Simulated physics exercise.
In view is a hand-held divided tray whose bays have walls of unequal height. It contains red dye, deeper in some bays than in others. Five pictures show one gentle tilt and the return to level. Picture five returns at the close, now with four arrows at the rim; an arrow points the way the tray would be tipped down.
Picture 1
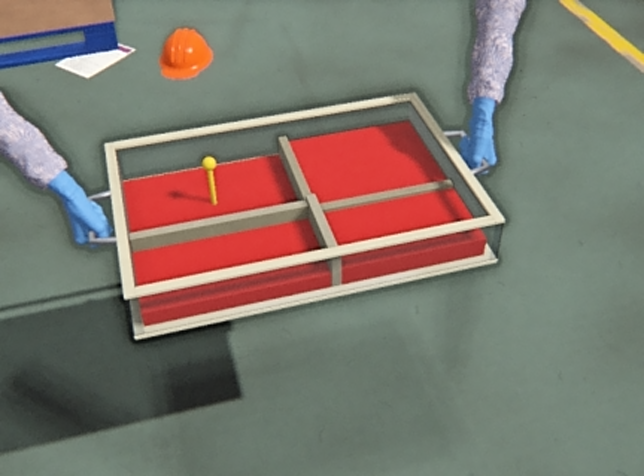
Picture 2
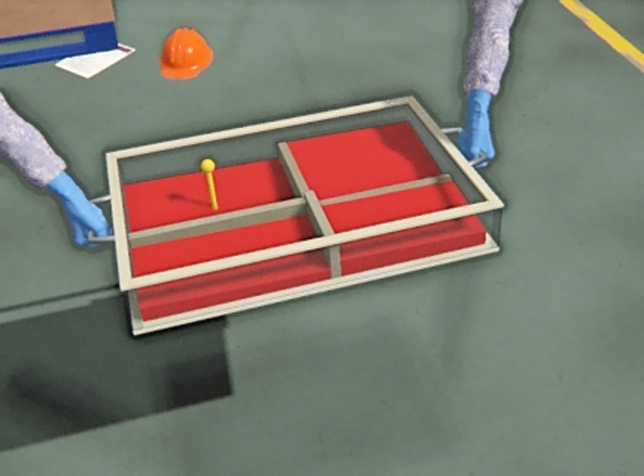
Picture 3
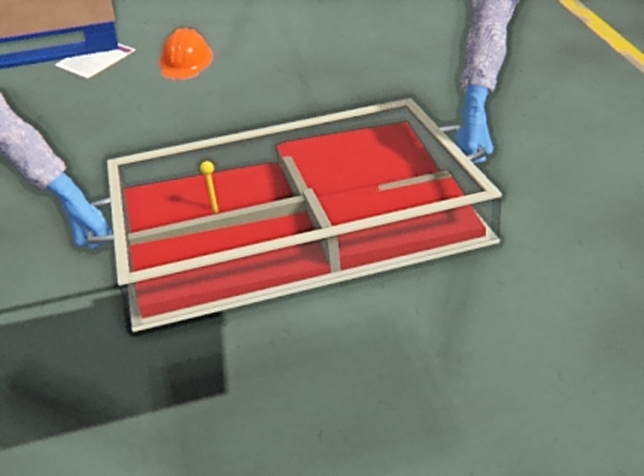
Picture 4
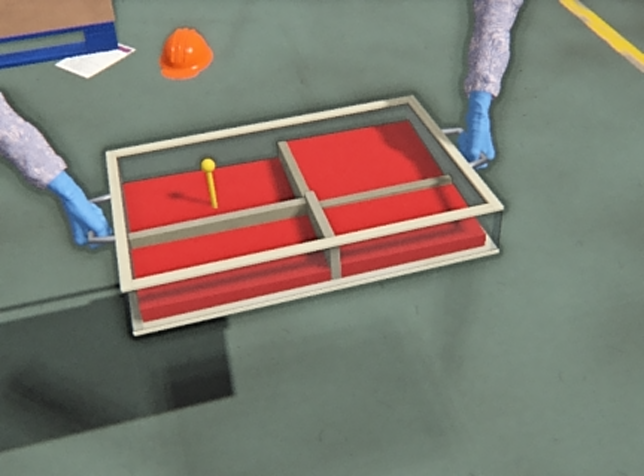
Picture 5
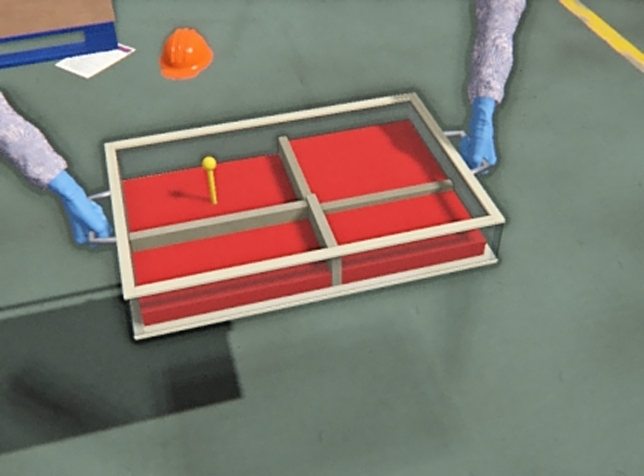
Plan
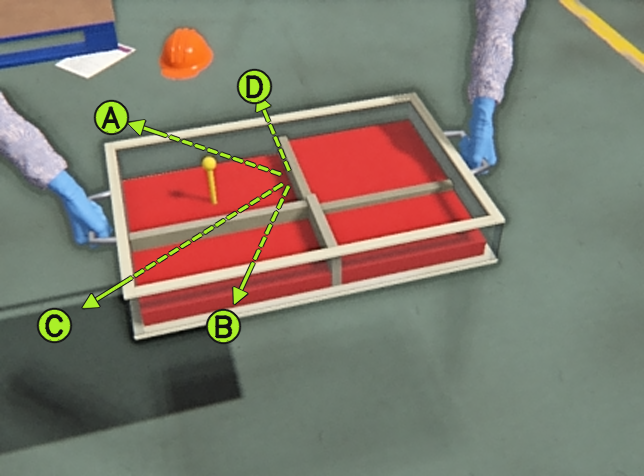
On a grey-green floor, gloved hands tilt a divided tray of red liquid backward, then level it.
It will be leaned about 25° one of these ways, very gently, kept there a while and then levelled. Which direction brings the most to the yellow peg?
D.
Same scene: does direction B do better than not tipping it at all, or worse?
Direction B is worse.
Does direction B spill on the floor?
Yes.
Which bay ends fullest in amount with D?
That is the back left bay.
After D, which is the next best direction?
A.
On the marked copy, A ends at (133, 124); B ends at (236, 299); C ends at (87, 305); D ends at (259, 100).
Choosing A, about 27 % of the liquid ends in the peg's bay; about 54 % goes over the rim.
Choosing B, about 9 % of the liquid ends in the peg's bay; about 40 % goes over the rim.
Choosing C, about 11 % of the liquid ends in the peg's bay; about 49 % goes over the rim.
Choosing D, about 37 % of the liquid ends in the peg's bay; nothing spills.
